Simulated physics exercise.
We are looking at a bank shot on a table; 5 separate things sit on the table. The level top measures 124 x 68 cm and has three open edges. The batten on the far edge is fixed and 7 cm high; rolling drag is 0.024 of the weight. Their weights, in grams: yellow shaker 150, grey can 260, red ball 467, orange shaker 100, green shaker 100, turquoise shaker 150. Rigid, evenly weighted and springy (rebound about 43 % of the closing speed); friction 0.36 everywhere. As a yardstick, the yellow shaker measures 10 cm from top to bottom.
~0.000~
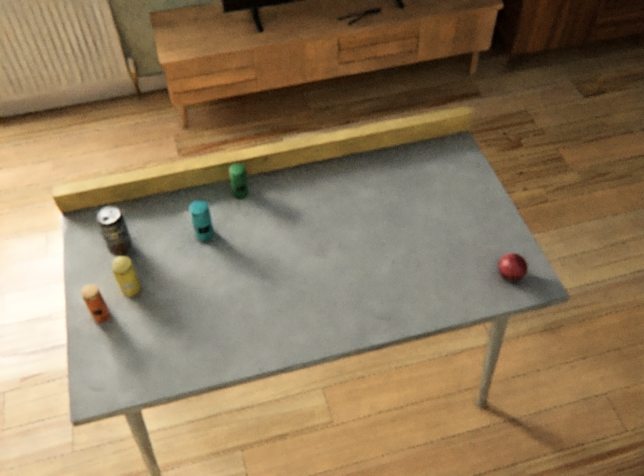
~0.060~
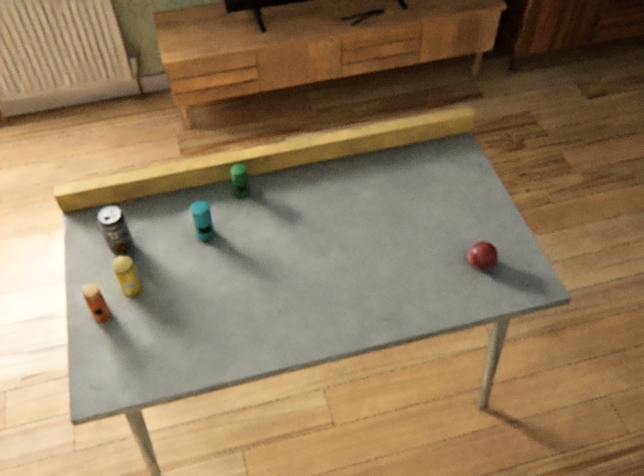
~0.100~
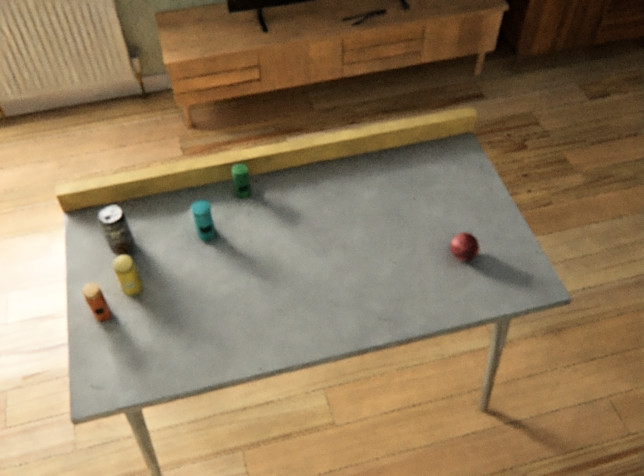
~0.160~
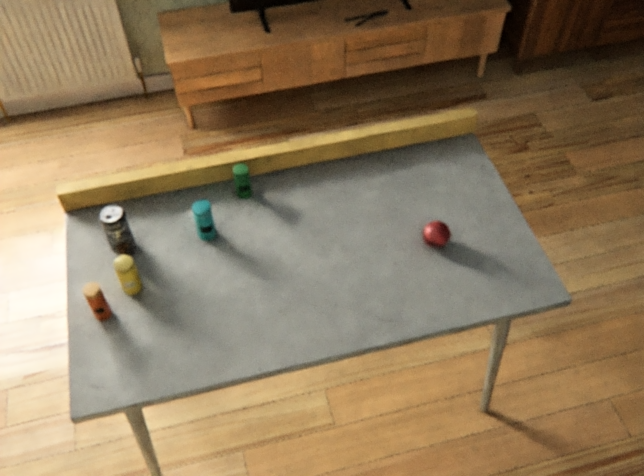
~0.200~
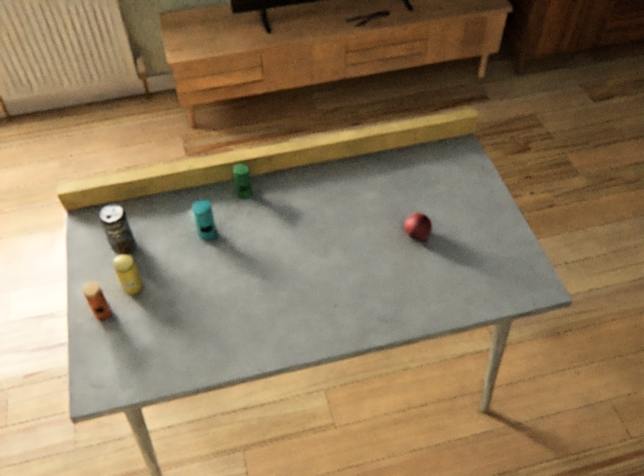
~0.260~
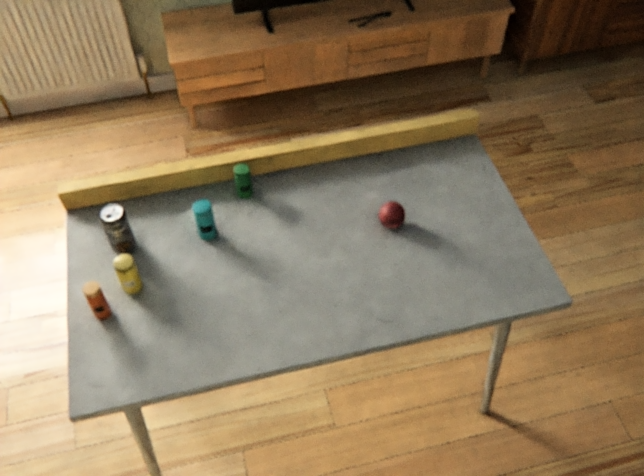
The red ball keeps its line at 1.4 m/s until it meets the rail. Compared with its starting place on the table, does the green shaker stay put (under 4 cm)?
The green shaker leaves its spot.
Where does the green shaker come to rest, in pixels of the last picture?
Near (185, 196).
After 0.46 s, red ball near (310, 177).
After 0.76 s, red ball near (243, 191); green shaker 32° off upright near (212, 185).
After 1.16 s, red ball near (184, 216); green shaker on its side near (185, 196).
In the end (2.1 s), toppled on the table, green shaker; the other 4 under 4 cm from the start. At the end, from the last picture's camera, green shaker near (185, 196).
